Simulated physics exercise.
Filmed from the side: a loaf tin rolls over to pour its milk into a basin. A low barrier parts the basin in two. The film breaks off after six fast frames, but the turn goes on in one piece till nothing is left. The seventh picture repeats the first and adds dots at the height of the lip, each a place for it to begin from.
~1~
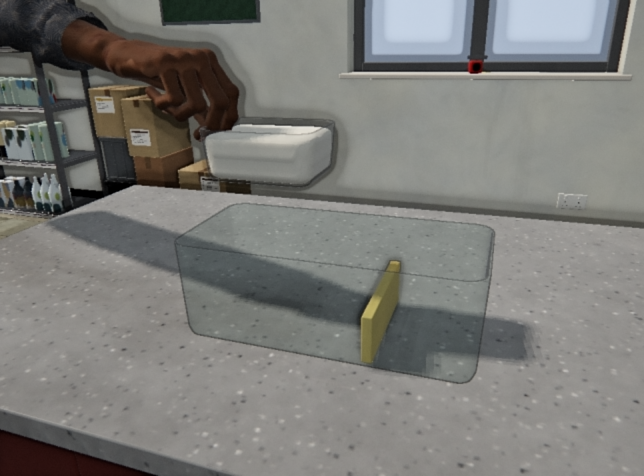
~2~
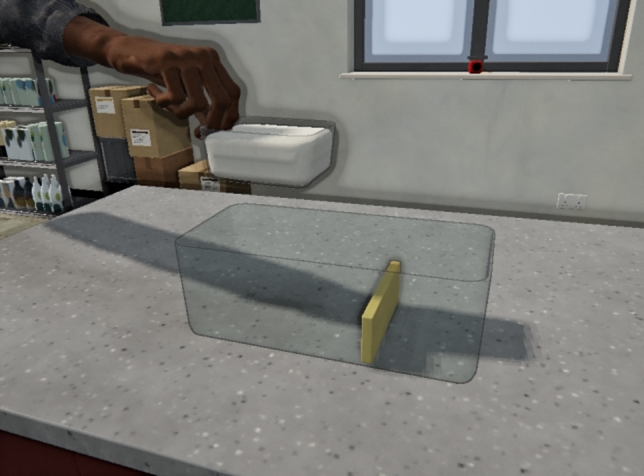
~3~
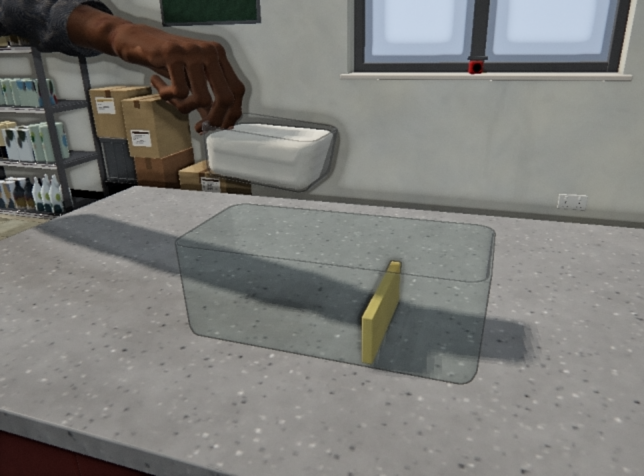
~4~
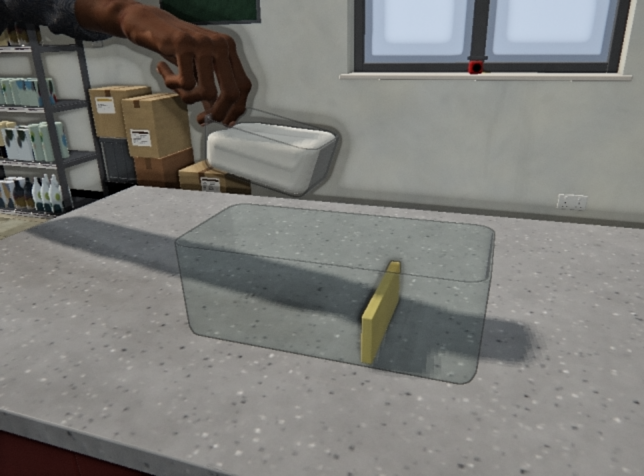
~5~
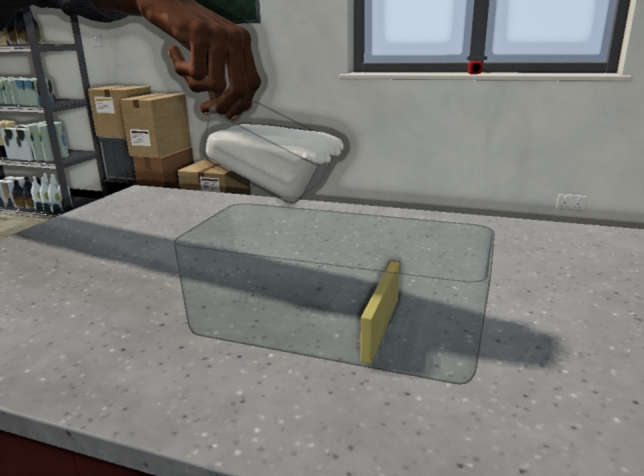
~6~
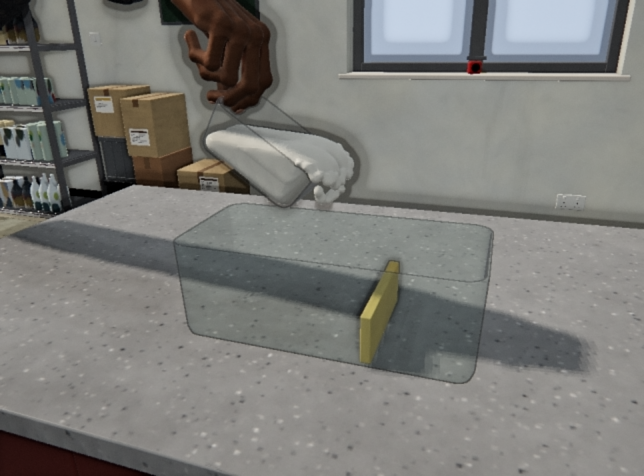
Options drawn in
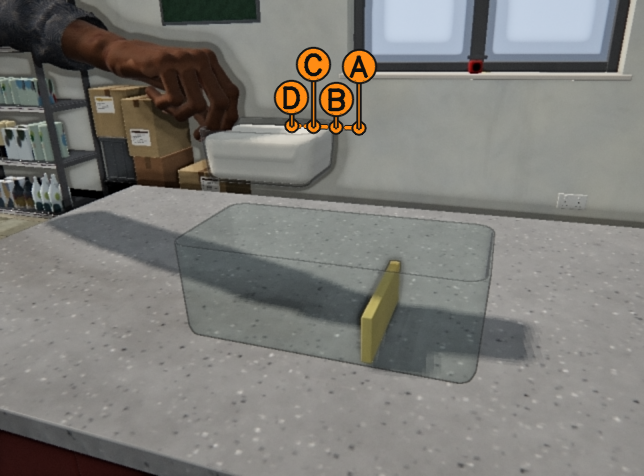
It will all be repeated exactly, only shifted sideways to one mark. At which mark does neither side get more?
Go for B.
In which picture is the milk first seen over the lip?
In picture 5.
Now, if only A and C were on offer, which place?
It is A.
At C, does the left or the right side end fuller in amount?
More ends on the left.
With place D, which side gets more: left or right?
The left side.
On the marked copy, A at (359, 128); B at (336, 127); C at (313, 126); D at (291, 125).
For place A, about 25 % ends left of the wall and 74 % right of it.
For place B, about 50 % ends left of the wall and 50 % right of it.
For place C, about 92 % ends left of the wall and 6 % right of it.
For place D, about 98 % ends left of the wall and 2 % right of it.
